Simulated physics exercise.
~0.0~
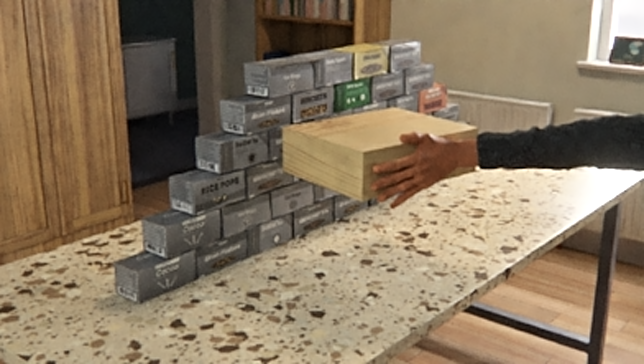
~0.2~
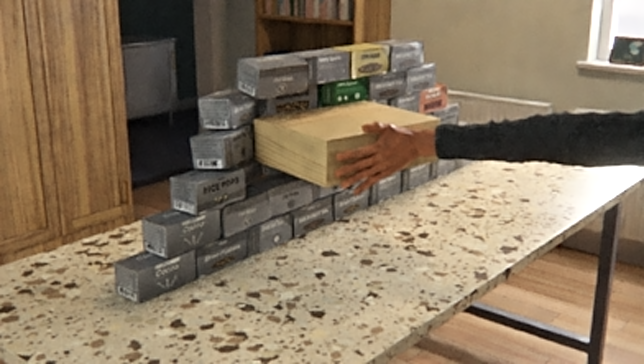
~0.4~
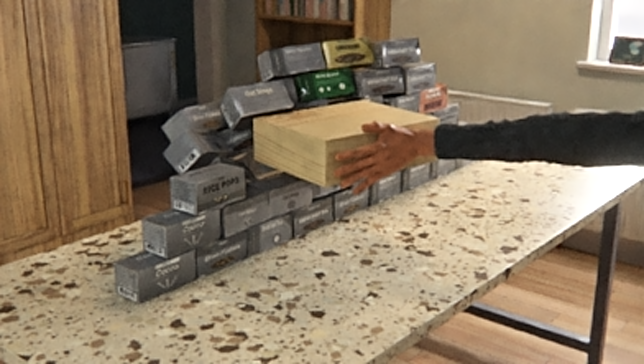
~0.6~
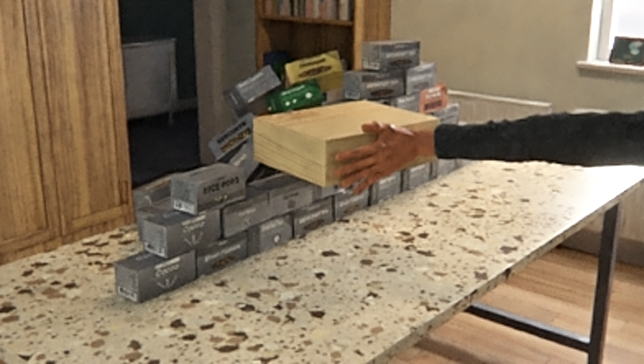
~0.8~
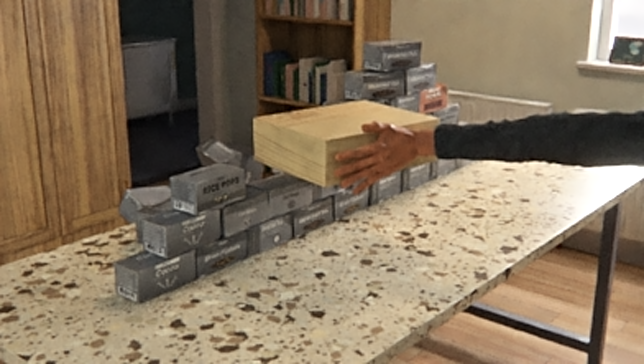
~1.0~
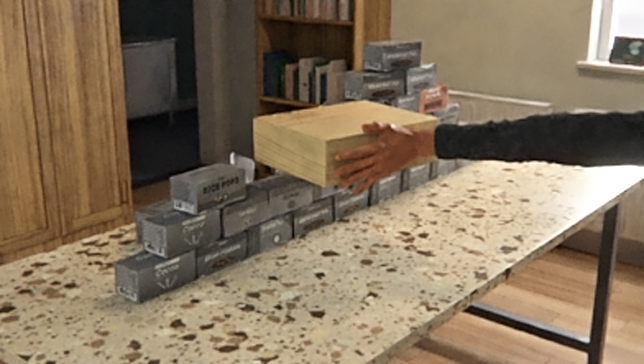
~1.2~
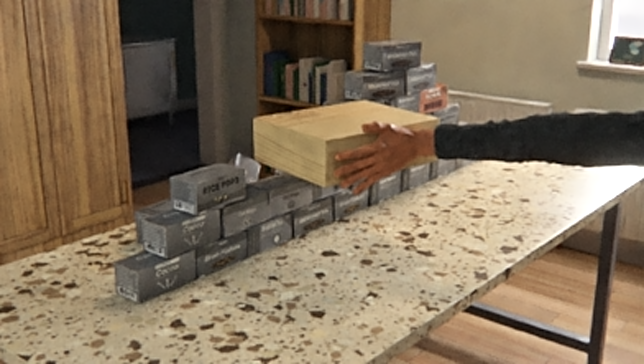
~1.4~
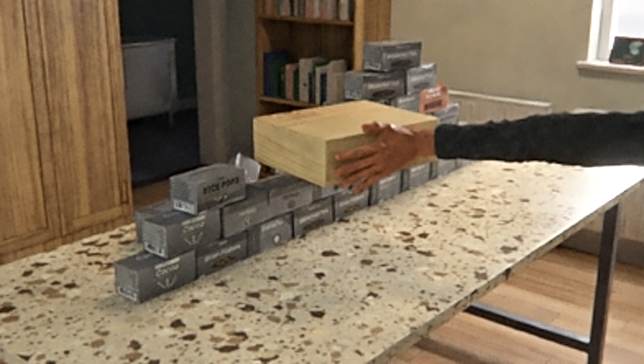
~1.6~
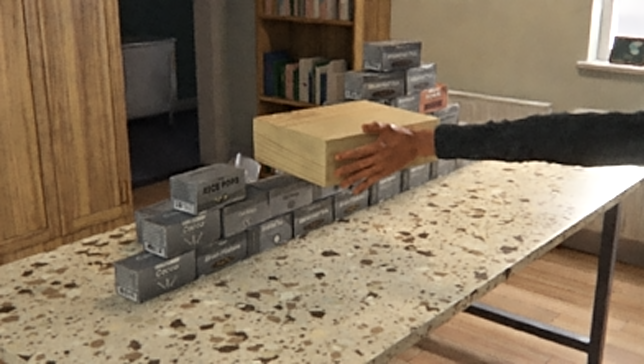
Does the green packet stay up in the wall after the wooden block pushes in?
No, the green packet does not stay up. It tips over to the left with the packets around it and drops out of sight behind the wall.
